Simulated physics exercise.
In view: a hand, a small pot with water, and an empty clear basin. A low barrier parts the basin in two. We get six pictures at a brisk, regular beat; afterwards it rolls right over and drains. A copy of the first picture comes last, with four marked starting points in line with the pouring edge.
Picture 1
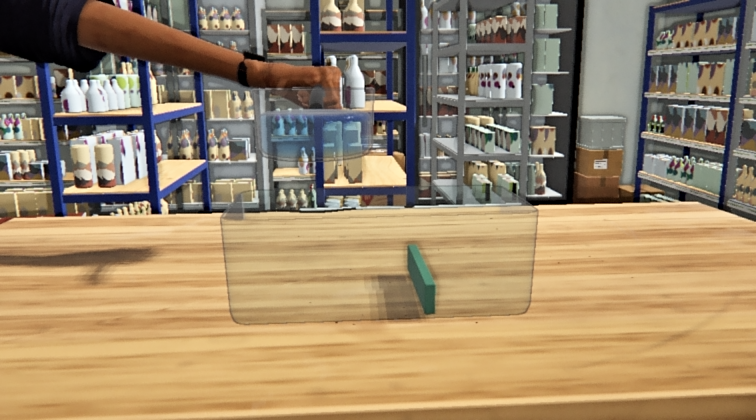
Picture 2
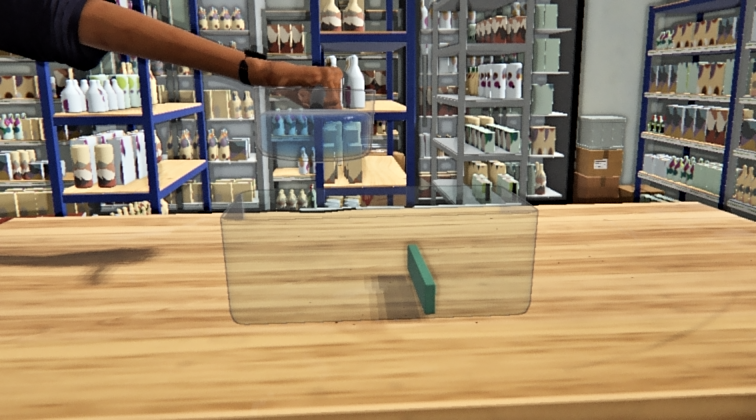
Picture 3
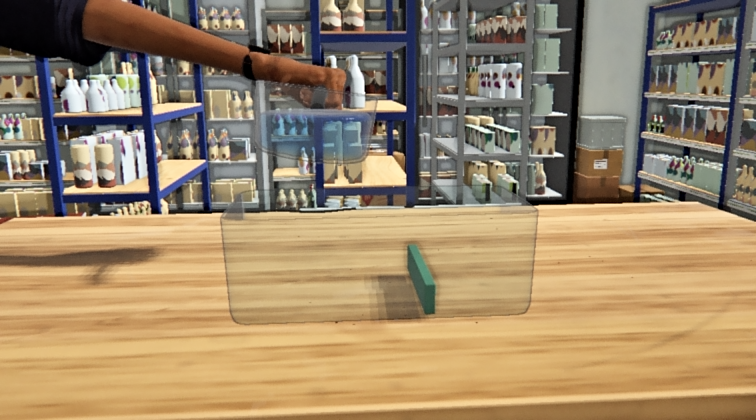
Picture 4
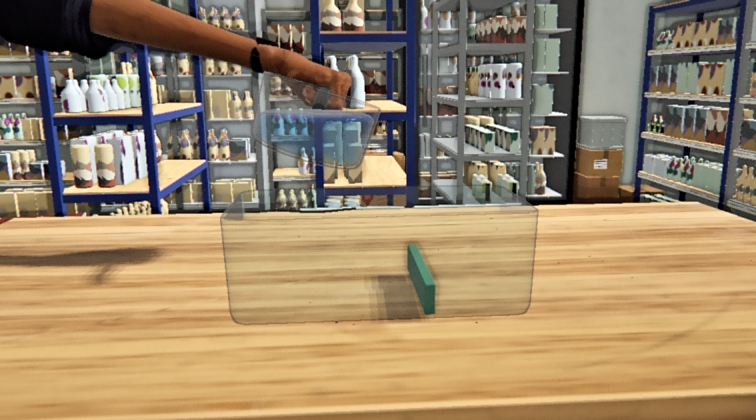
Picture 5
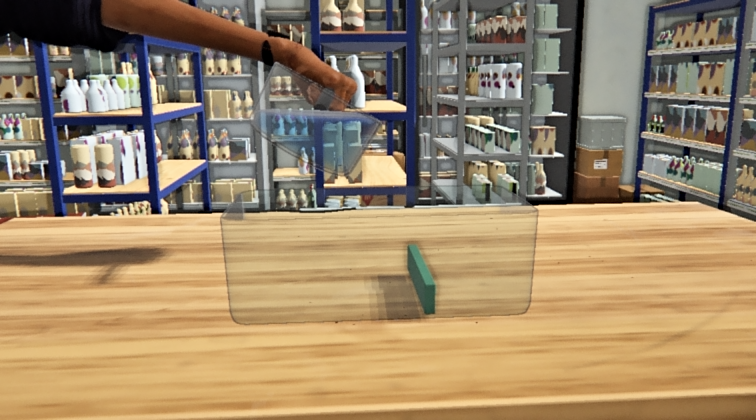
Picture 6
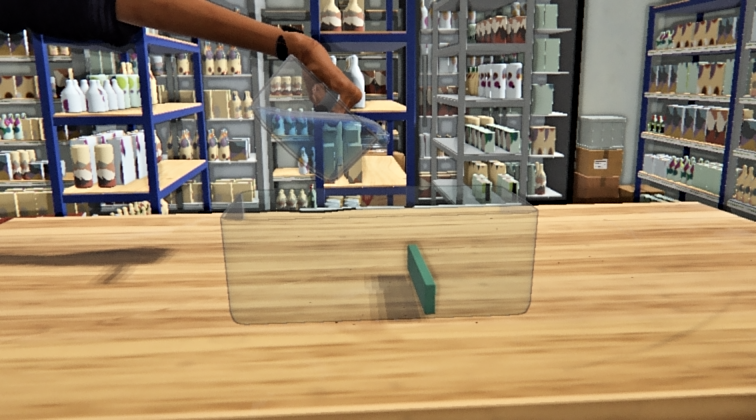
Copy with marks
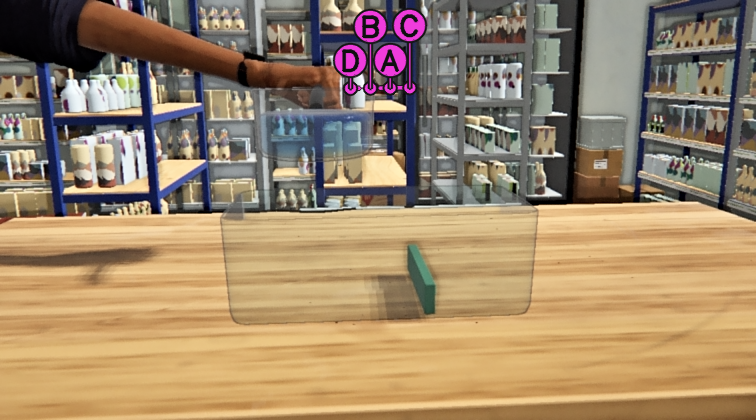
In the video, a hand holds a small see-through pot above a clear basin with a low green barrier on a wooden table, then gradually tilts the pot to the right while the basin stays still.
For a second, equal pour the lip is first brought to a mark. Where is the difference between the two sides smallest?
Best: A.
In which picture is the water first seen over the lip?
In picture 6.
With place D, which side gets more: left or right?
The left one.
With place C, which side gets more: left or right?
The right one.
In magenta, A at (390, 88); B at (370, 88); C at (409, 87); D at (350, 88).
If A is chosen, about 48 % ends left of the wall and 51 % right of it.
If B is chosen, about 73 % ends left of the wall and 25 % right of it.
If C is chosen, about 32 % ends left of the wall and 67 % right of it.
If D is chosen, about 91 % ends left of the wall and 7 % right of it.
